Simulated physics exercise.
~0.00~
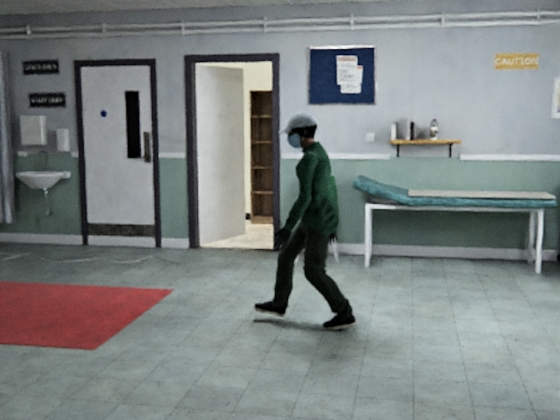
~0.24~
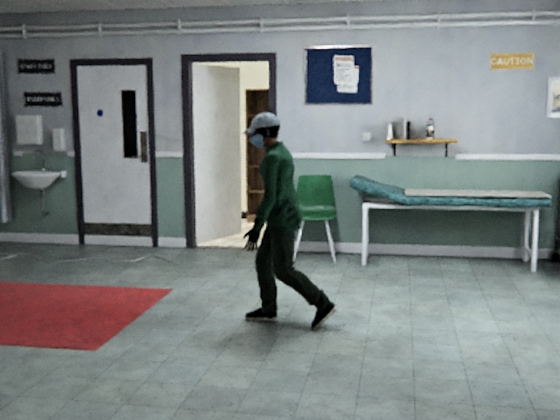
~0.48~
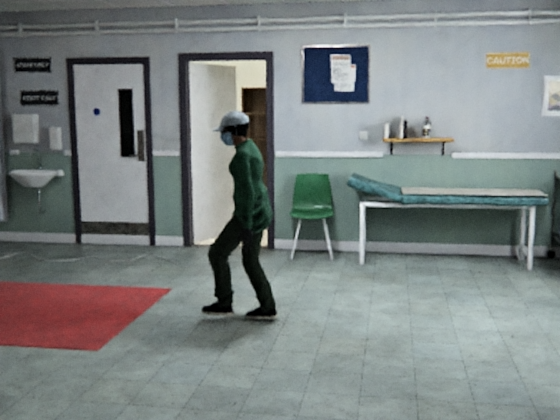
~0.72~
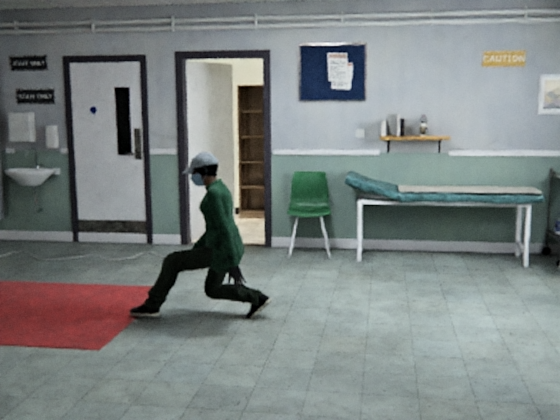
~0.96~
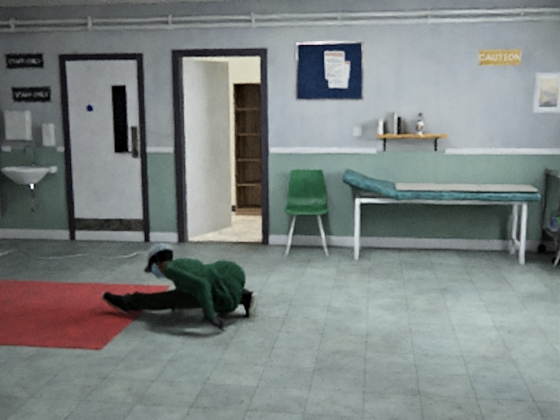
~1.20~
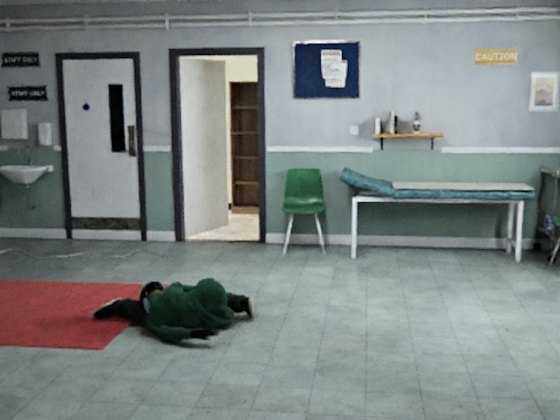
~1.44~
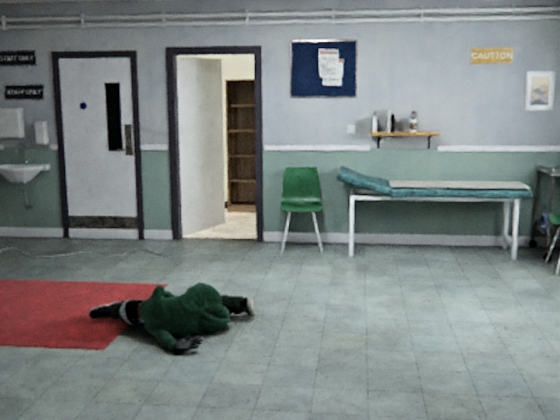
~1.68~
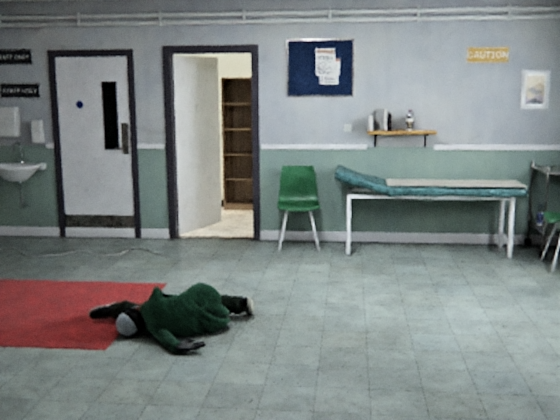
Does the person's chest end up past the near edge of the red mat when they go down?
No, the chest comes to rest on the grey floor, short of the mat's near edge, although one leg stretches onto the mat.
